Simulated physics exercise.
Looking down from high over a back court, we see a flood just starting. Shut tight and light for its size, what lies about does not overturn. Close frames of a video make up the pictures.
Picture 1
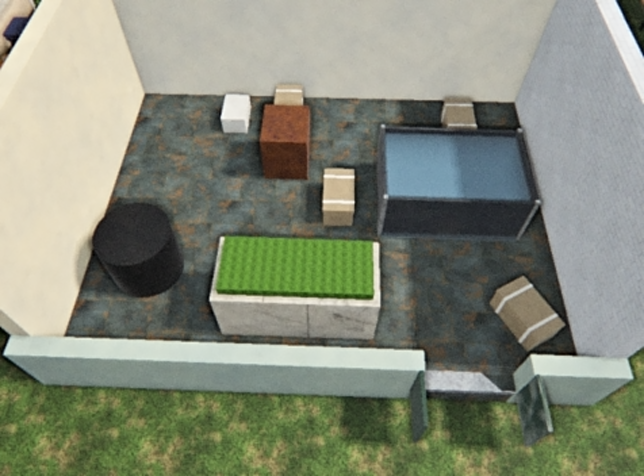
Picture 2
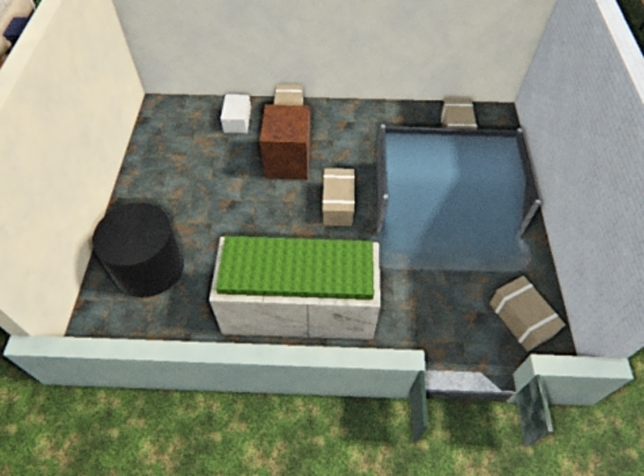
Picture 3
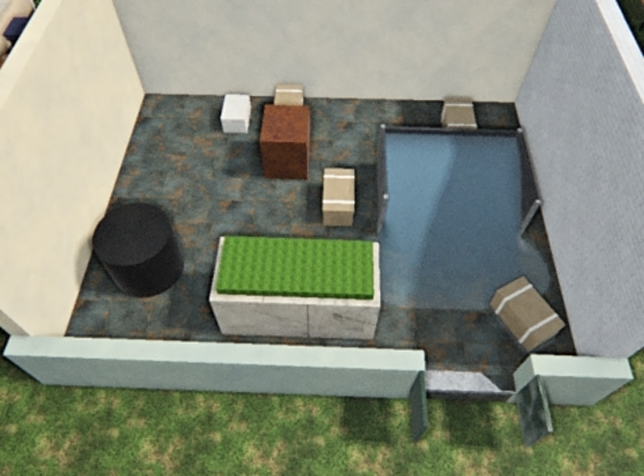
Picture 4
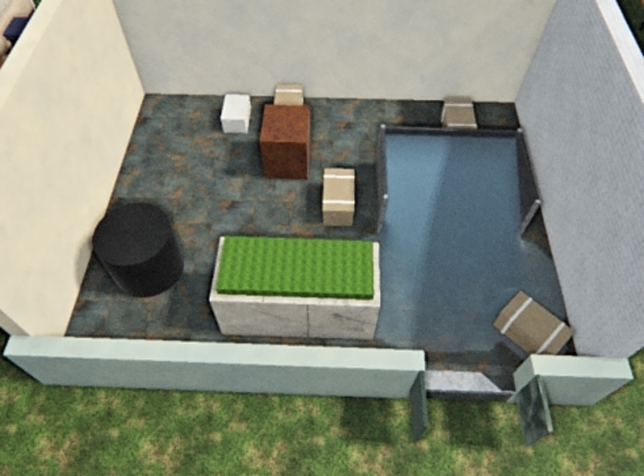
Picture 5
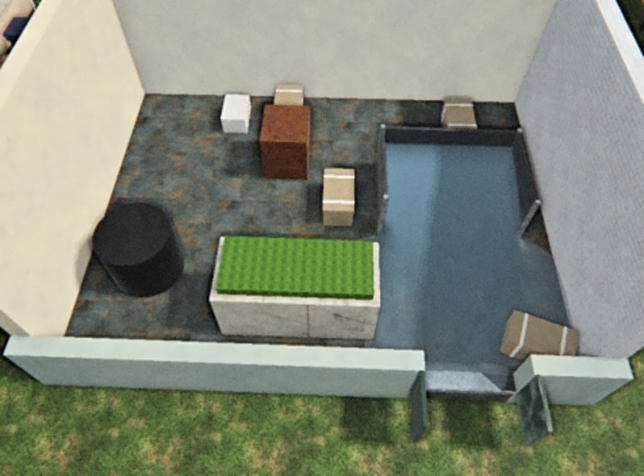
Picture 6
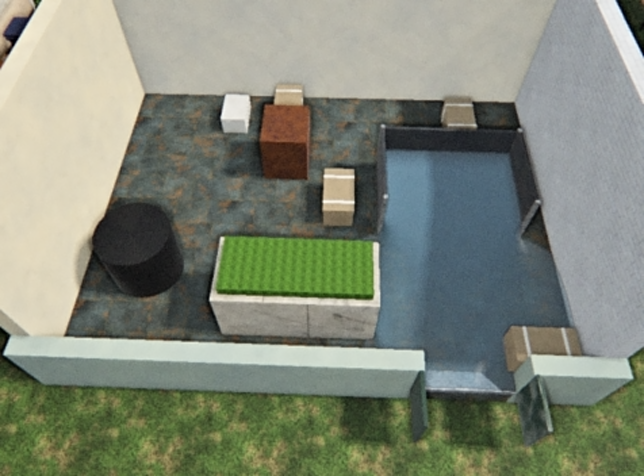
Water pours from a dark-walled tank at the right of a walled back court, seen from high above by a still camera. A black cylinder stands at left, a green-topped pale block at front centre, a rust-brown block and small white cube behind, with tan trunks scattered around. The tank's front panel disappears, water spreads forward to the front opening, and the front-right trunk shifts slightly and turns against the low wall while the others stay still.
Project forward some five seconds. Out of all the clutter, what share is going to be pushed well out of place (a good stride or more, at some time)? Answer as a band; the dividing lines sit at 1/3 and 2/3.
Less than 1/3.
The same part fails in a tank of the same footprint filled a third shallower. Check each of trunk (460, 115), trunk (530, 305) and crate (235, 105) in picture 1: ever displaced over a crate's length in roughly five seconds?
Per item, in order: Missed the mark; cleared the mark; missed the mark.
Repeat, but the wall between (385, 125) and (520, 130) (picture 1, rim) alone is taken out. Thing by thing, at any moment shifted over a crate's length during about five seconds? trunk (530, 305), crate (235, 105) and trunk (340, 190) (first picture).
Order as asked: Sent that far; sent that far; not sent that far.
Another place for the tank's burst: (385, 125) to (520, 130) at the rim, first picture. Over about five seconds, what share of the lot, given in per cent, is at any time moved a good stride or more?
About 80 %.
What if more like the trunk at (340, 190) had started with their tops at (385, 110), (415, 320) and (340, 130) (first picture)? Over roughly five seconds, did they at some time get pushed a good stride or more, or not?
Okay, in order the twins go nowhere much, a long way, nowhere much.
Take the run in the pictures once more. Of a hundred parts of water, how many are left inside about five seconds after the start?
It comes to about 52 parts in a hundred.
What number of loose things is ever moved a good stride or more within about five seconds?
1.
A moment on, 1 of 5 are well off their spots; 1 afloat.
Next, 1 of 5 are well off their spots; 0 afloat.
Later, 1 of 5 are well off their spots; 0 afloat.
In the end, 1 of 5 are well off their spots, and 1 have been at some point; 0 afloat.
